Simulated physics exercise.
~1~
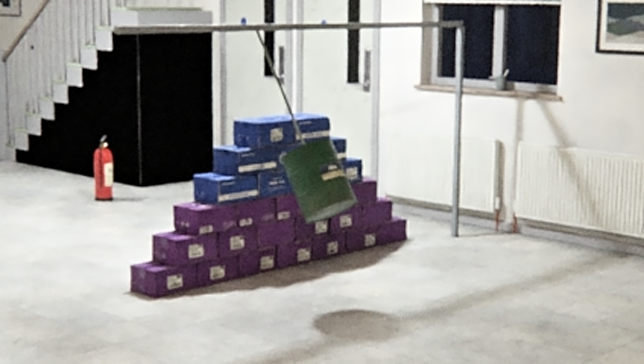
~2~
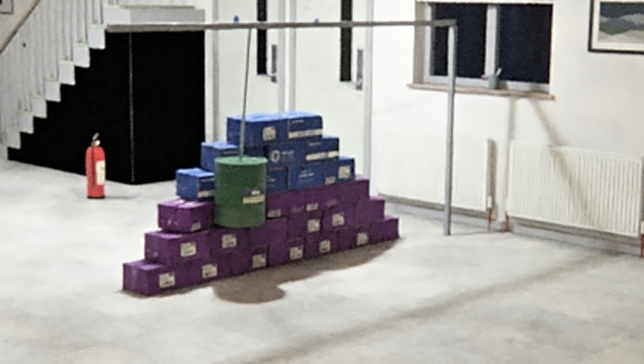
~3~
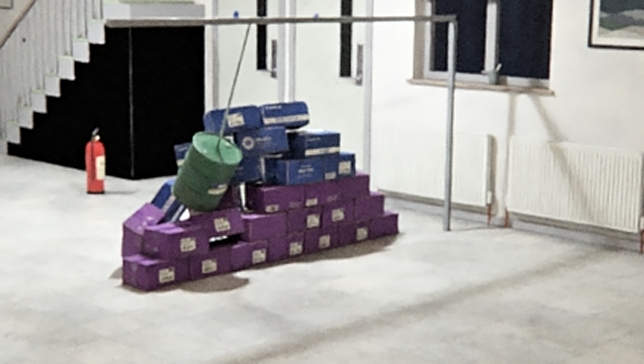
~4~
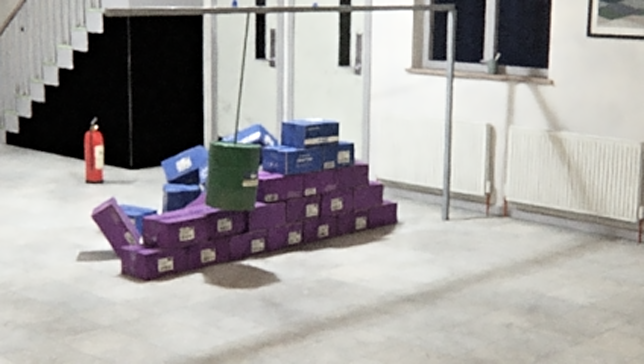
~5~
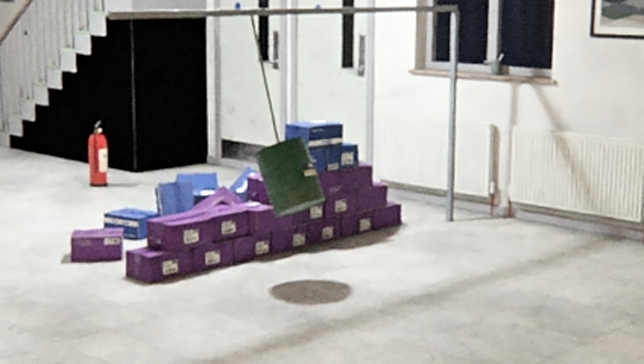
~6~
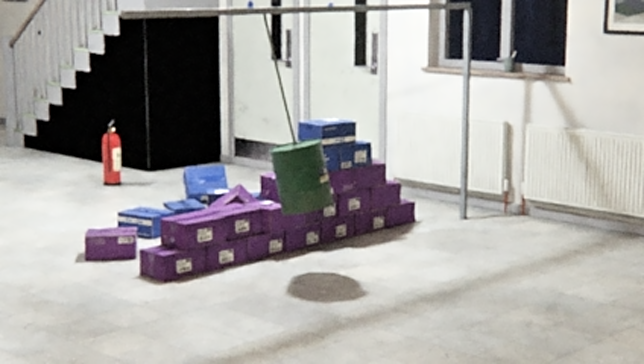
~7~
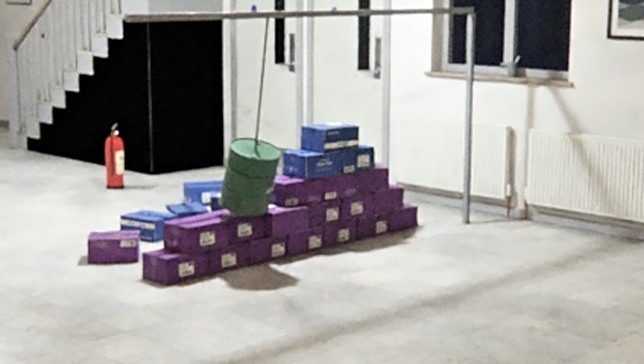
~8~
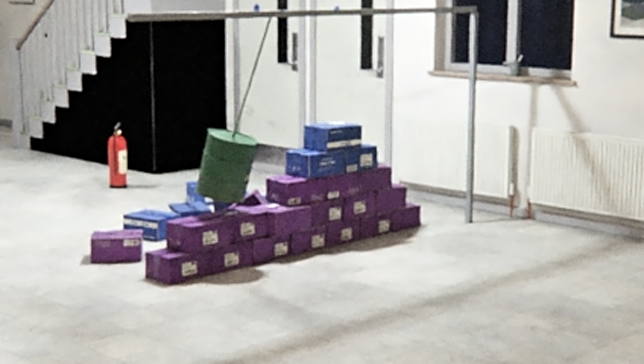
Stepped wall of purple and blue boxes being struck by a swinging green drum, its left side toppling while the right stays standing.
